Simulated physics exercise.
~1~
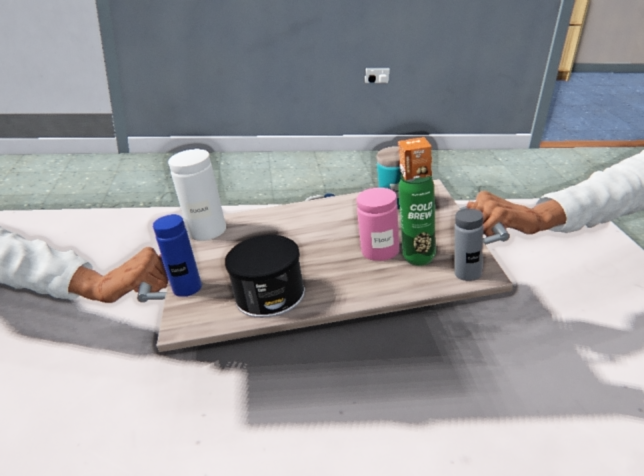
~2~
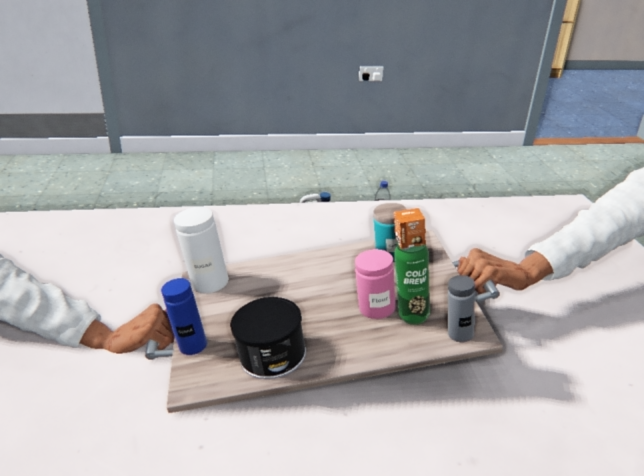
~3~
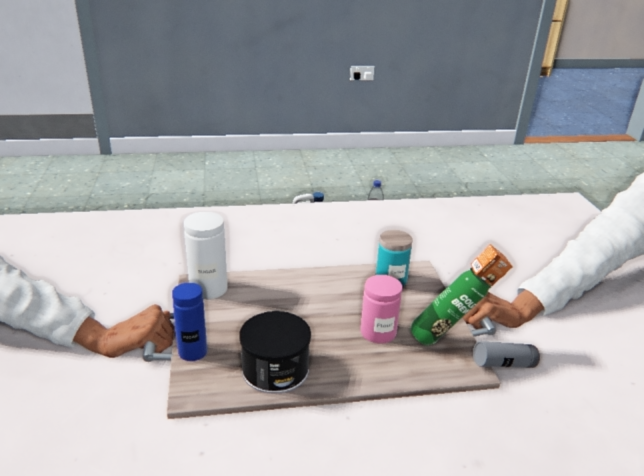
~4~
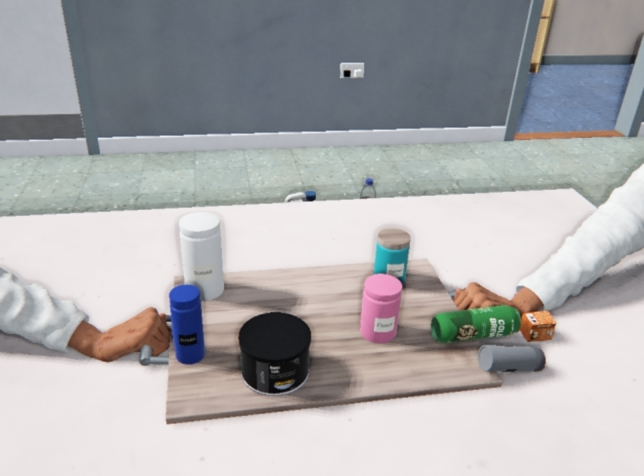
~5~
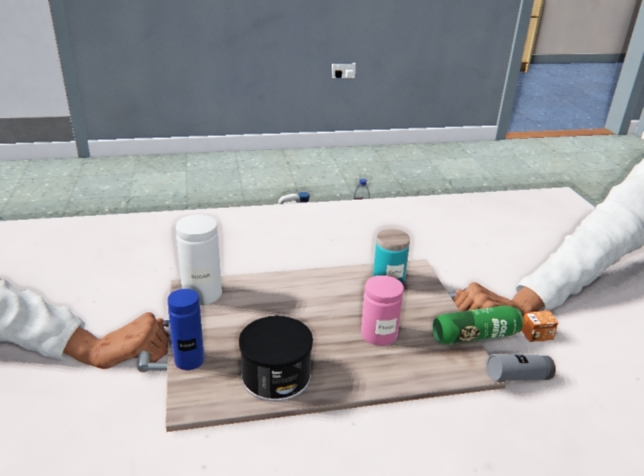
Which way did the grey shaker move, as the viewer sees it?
The grey shaker moved down in the view, ending up on its side near the board's right end.
